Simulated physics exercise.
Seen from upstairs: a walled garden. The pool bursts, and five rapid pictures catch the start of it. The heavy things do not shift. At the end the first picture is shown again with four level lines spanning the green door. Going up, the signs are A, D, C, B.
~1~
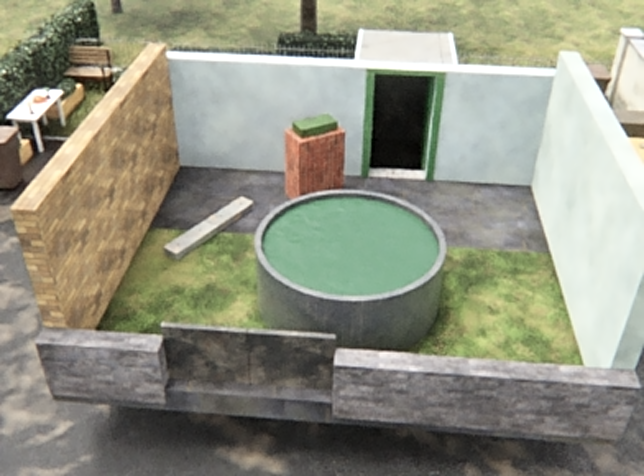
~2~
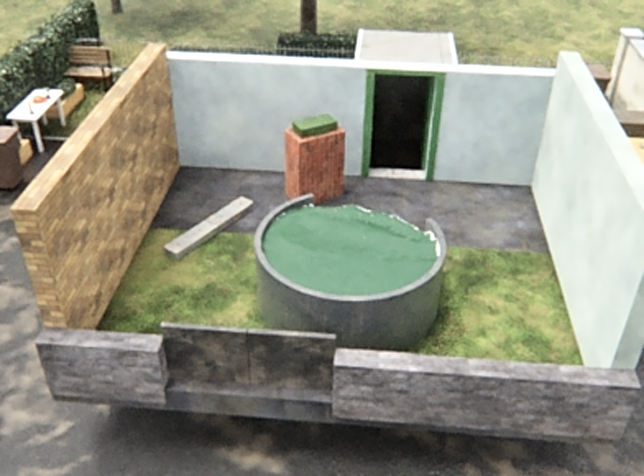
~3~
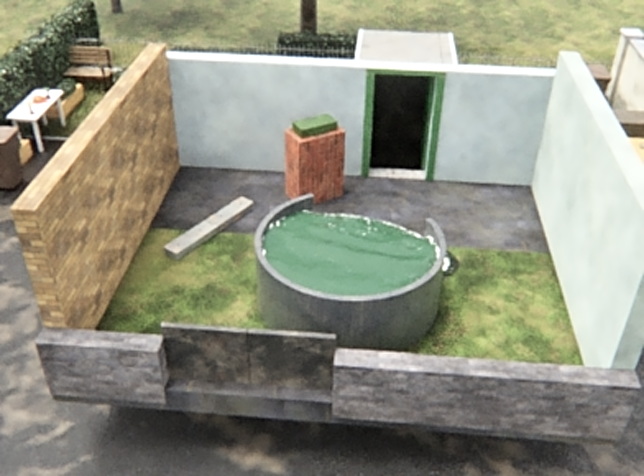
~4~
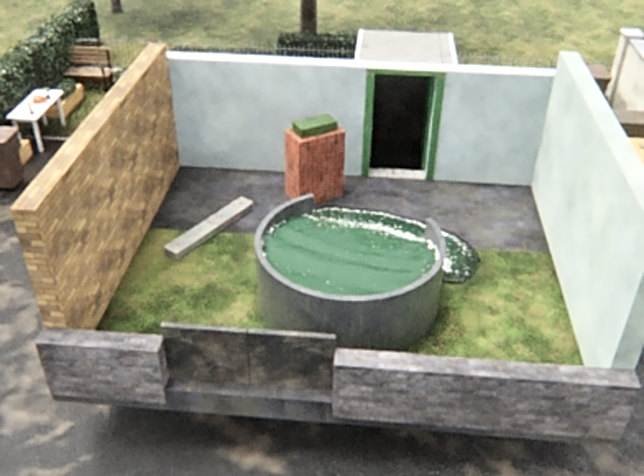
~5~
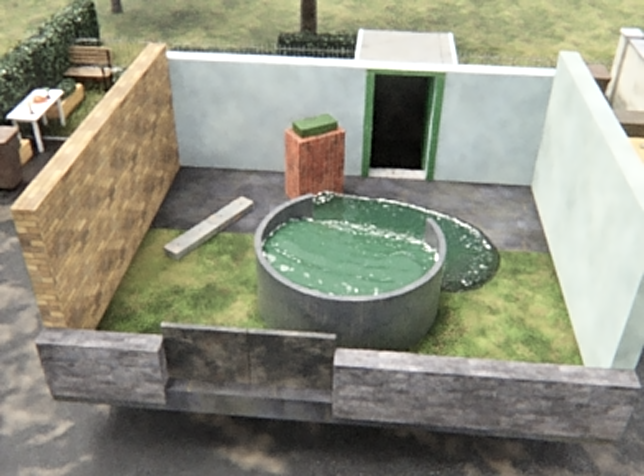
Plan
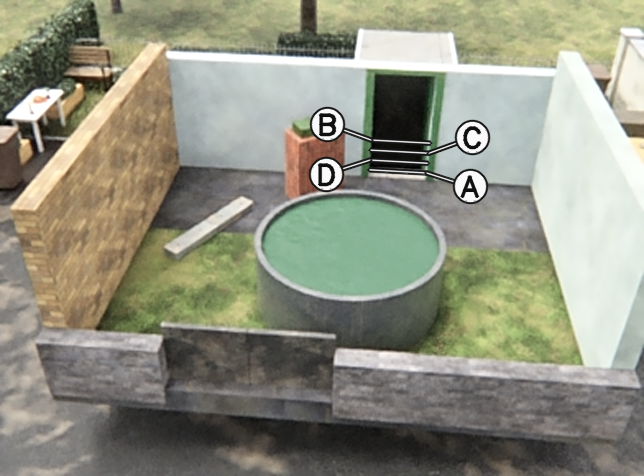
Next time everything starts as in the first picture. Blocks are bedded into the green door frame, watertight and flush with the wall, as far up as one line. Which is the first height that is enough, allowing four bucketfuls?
Height C just does it.
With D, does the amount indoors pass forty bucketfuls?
No.
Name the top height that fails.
That is height D.
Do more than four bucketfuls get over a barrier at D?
Yes.
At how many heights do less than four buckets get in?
Two of the four.
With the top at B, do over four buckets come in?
No, not at all.
On the marked copy, A at (398, 171); B at (400, 141); C at (399, 151); D at (398, 161); from the bottom up A, D, C, B.
For height A, dozens of bucketfuls pour in.
For height B, nothing gets over.
For height C, a bucket or two gets in.
For height D, about 13 bucketfuls get in.
